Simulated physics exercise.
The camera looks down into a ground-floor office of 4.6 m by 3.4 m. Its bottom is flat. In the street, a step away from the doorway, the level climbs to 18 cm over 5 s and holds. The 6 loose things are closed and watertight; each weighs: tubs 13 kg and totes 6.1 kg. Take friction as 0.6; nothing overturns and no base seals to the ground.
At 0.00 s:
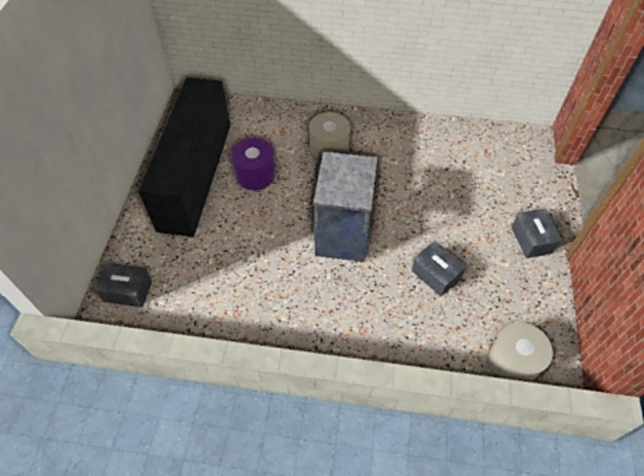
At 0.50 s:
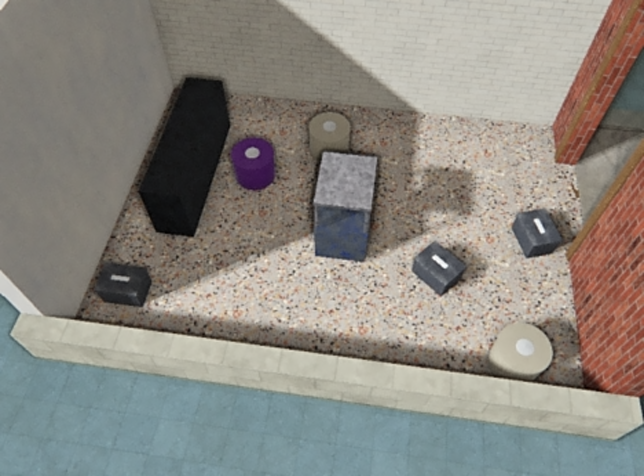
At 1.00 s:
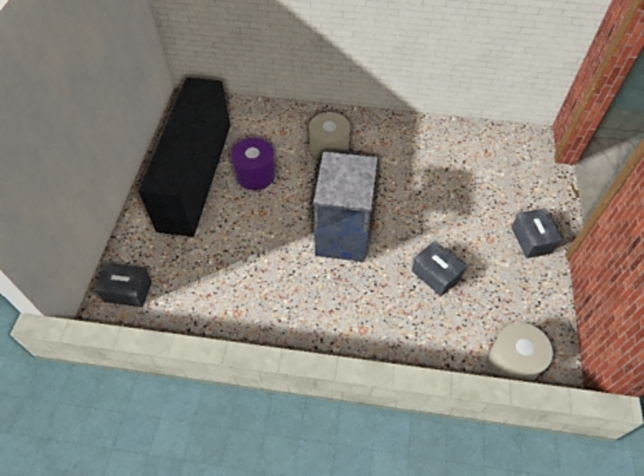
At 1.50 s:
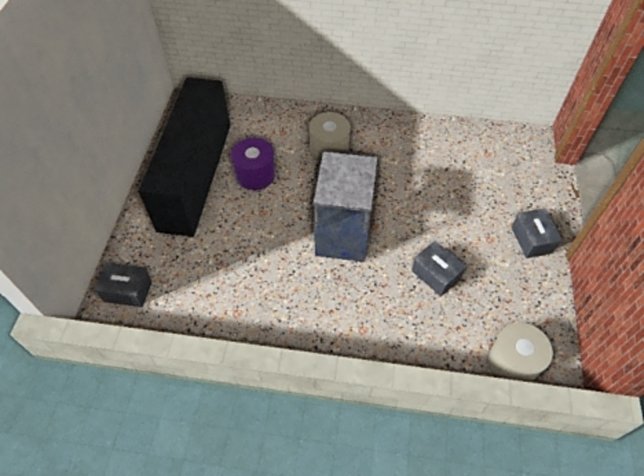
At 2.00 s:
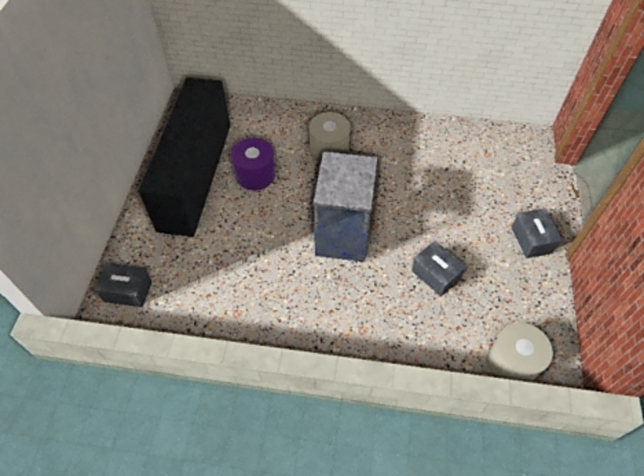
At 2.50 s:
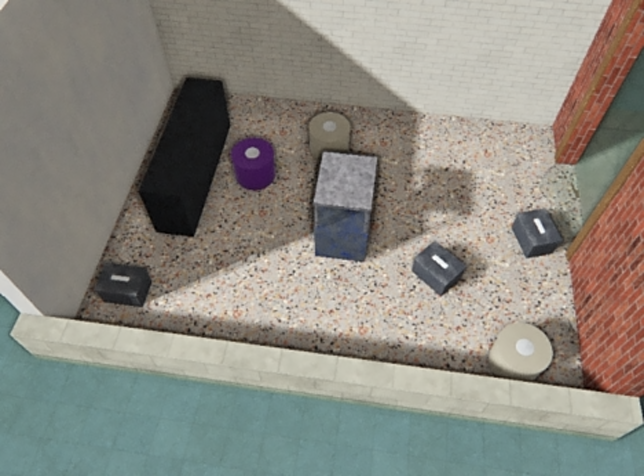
Walled office seen from above, with purple and beige tubs and dark totes staying still as the blue paving outside turns greenish.
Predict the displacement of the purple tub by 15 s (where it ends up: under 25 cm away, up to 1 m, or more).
Purple tub gets carried off.
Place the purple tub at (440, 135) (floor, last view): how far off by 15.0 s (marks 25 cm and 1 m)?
It travels far.
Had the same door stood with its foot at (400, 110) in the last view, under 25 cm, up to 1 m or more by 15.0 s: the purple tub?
In that case the purple tub barely shifts.
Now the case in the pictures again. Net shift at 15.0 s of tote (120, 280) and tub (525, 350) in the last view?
In that order: 50 cm, 30 cm.
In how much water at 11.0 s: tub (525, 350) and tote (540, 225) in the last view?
About 4 and 5 cm.
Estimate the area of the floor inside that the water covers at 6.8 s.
Some 10.5 m2.
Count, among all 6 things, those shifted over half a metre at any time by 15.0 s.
I count 4.
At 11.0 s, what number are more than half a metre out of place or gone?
By then 2.
After 3.5 s the purple tub is near (252, 153), 0.0 m from its start, aground; 0 afloat.
After 6.8 s the purple tub is near (252, 153), 0.0 m from its start, aground; 0 afloat.
After 11.0 s the purple tub is near (244, 155), 0.1 m from its start, aground; 2 afloat.
After 15.0 s the purple tub is near (298, 273), 1.6 m from its start, afloat; 6 afloat.
